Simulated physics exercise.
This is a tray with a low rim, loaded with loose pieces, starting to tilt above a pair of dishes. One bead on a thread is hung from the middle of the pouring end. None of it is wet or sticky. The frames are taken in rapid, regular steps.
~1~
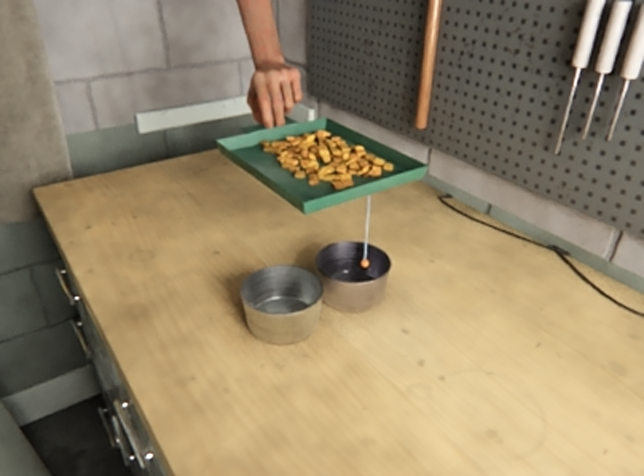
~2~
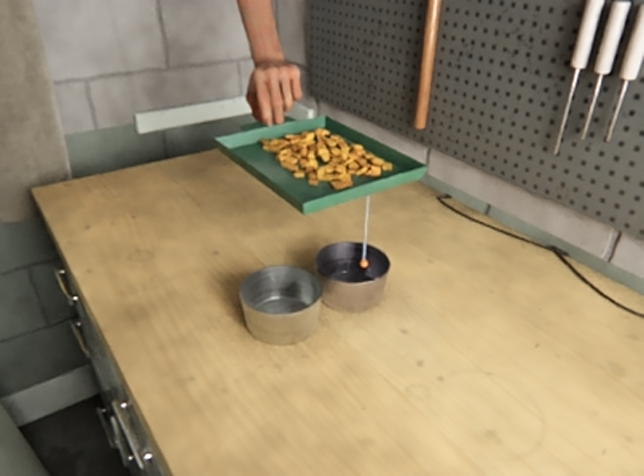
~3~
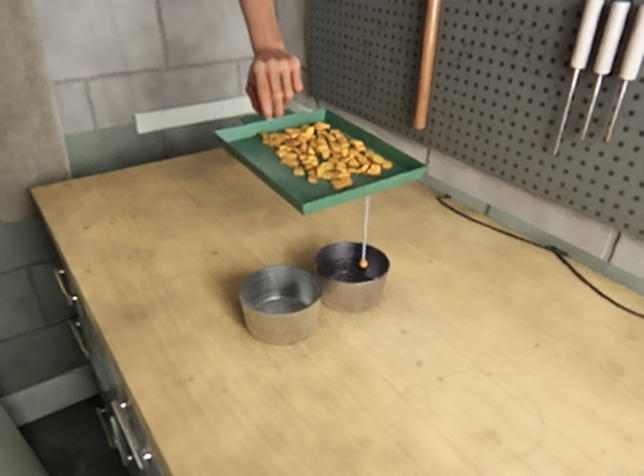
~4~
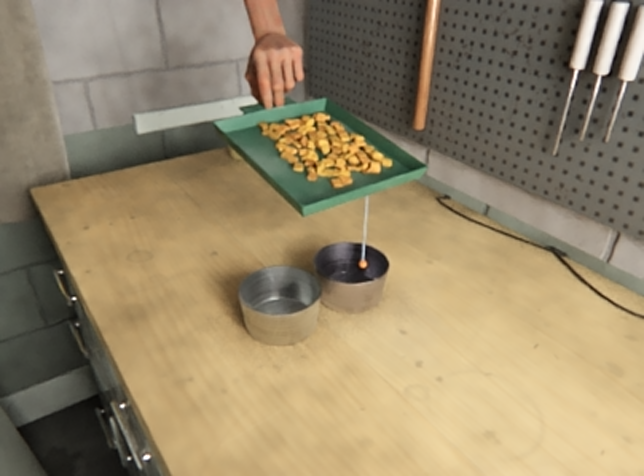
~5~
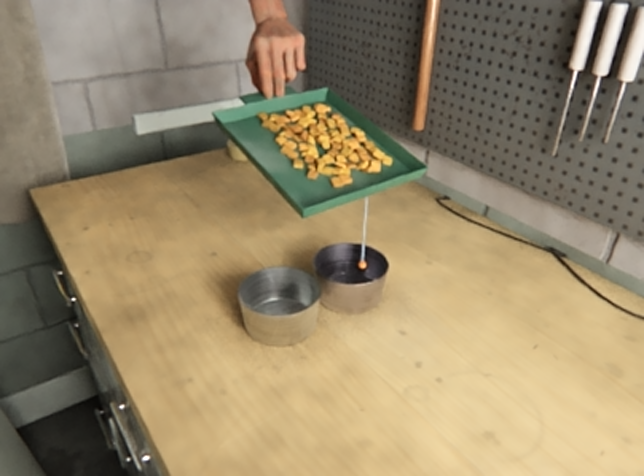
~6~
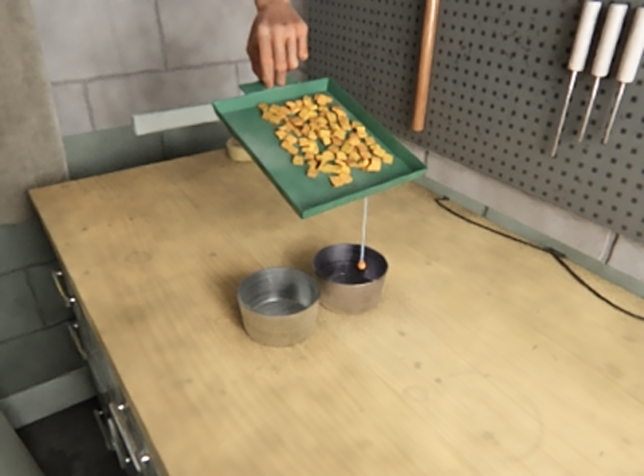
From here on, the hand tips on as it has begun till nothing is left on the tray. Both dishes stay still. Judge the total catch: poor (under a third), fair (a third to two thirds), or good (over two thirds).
The dishes end up holding a small part, below one third.
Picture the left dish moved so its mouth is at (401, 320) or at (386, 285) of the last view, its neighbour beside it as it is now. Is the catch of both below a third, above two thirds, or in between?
The two tries come out as under a third and the middle third in turn.
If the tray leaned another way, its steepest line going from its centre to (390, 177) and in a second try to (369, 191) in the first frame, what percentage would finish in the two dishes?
Well, 0 percent for one and then 0 percent for the other.
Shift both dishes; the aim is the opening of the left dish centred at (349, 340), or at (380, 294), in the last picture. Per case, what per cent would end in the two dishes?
It would be near 40 per cent first and near 60 per cent second.
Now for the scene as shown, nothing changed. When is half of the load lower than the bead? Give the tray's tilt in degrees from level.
About 110 degrees.
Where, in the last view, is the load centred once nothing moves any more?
Near (367, 343).
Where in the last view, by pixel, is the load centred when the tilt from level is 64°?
The middle of the pieces shows up near (355, 183).
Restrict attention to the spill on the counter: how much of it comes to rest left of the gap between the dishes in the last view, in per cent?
It comes to about 10 percent.
Shortly afterwards, tray tipped steeply; all but a few on the tray; only a few in the air.
Next, tray tipped past a quarter turn; near two thirds on the tray; only a few in the left dish; near a quarter outside both; near a quarter in the air.
Some moments later, tray tipped past a quarter turn; a little in the left dish; all but a few outside both.
In the end, tray tipped past a quarter turn; a little in the left dish; none at all in the right dish; all but a few outside both.
